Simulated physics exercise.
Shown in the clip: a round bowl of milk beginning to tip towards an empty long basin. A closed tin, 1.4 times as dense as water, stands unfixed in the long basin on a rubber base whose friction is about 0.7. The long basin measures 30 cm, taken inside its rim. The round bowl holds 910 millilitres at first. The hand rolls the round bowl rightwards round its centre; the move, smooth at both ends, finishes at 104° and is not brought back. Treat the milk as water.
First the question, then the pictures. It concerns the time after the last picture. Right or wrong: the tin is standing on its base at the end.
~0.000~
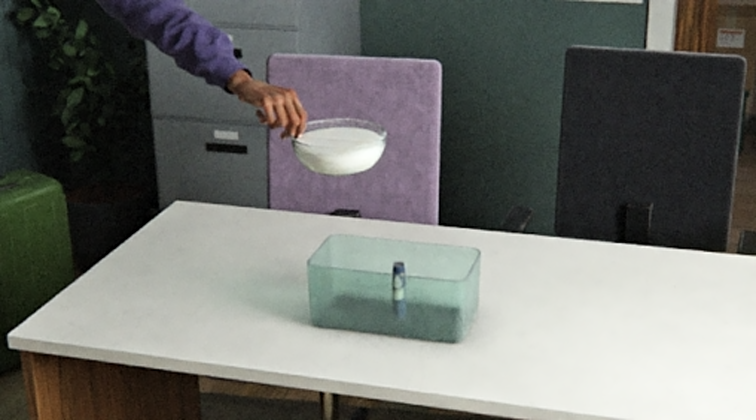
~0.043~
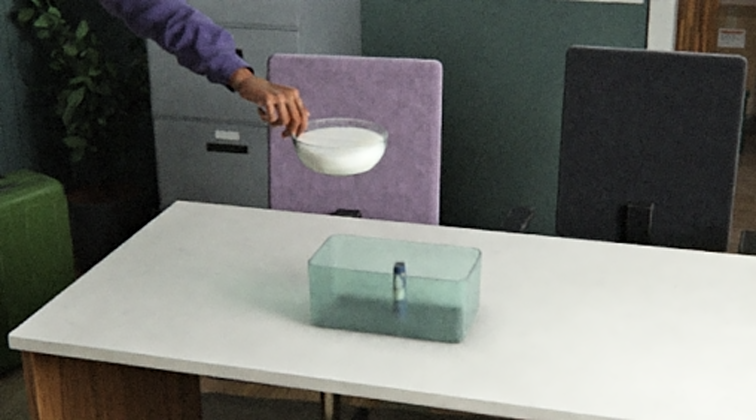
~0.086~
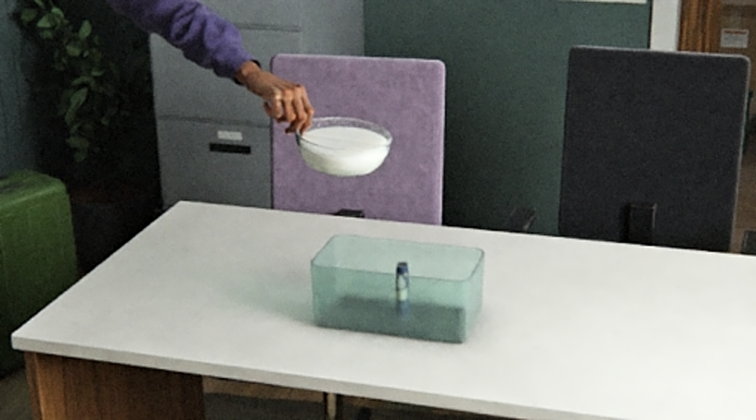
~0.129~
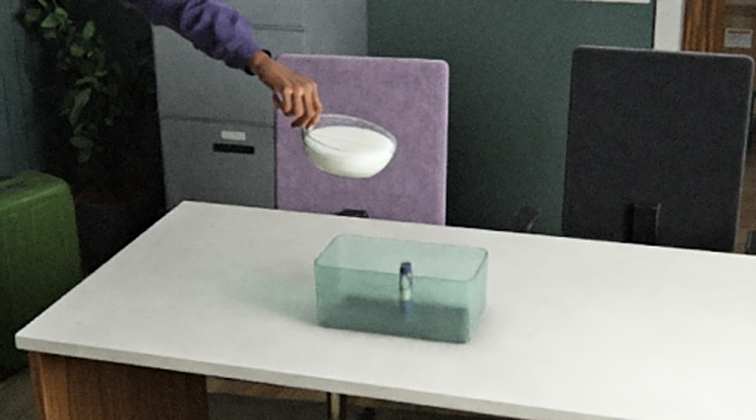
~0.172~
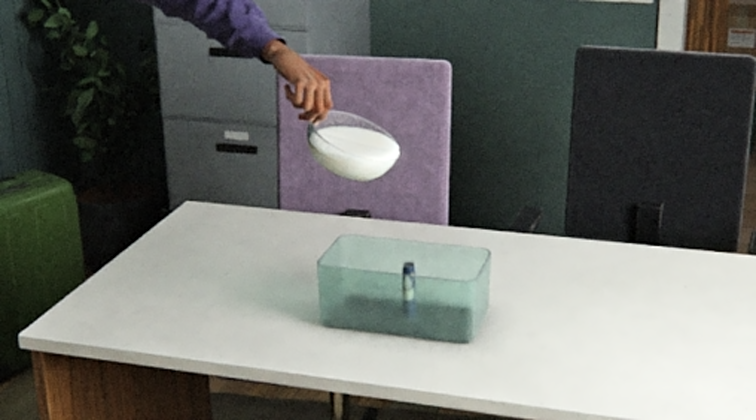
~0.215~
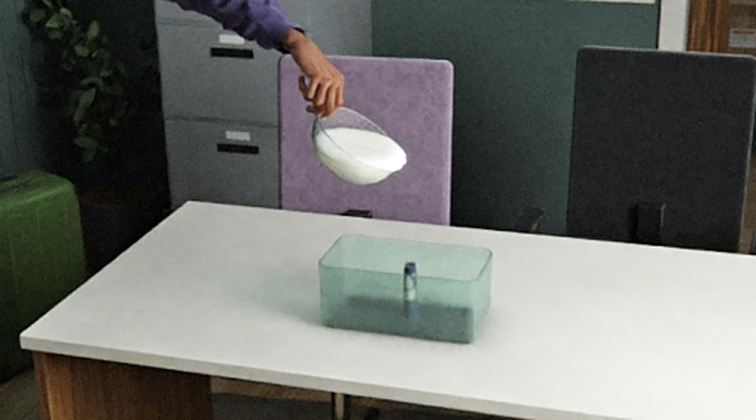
Right, it is standing.
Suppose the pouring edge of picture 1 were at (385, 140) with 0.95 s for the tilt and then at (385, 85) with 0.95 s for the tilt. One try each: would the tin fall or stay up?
Try 1: Tipped over; try 2: Tipped over.
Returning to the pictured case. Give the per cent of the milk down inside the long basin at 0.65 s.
Some 84 percent of the total.
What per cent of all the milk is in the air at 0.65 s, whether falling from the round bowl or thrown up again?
Some 16 % is up in the air.
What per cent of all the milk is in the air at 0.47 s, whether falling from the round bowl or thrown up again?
Some 64 % is the figure.
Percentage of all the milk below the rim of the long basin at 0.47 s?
About 30%.
After 0.47 s the tilt is 98° and 7 per cent is still to pour; the tin stands where it began.
After 0.65 s the tilt is 104° and 0 per cent is still to pour; the tin stands where it began.
After 0.84 s the tilt is 104° and 0 per cent is still to pour; the tin stands where it began.
After 1.05 s the tilt is 104° and 0 per cent is still to pour; the tin stands where it began.
In the end the tin stands where it began.
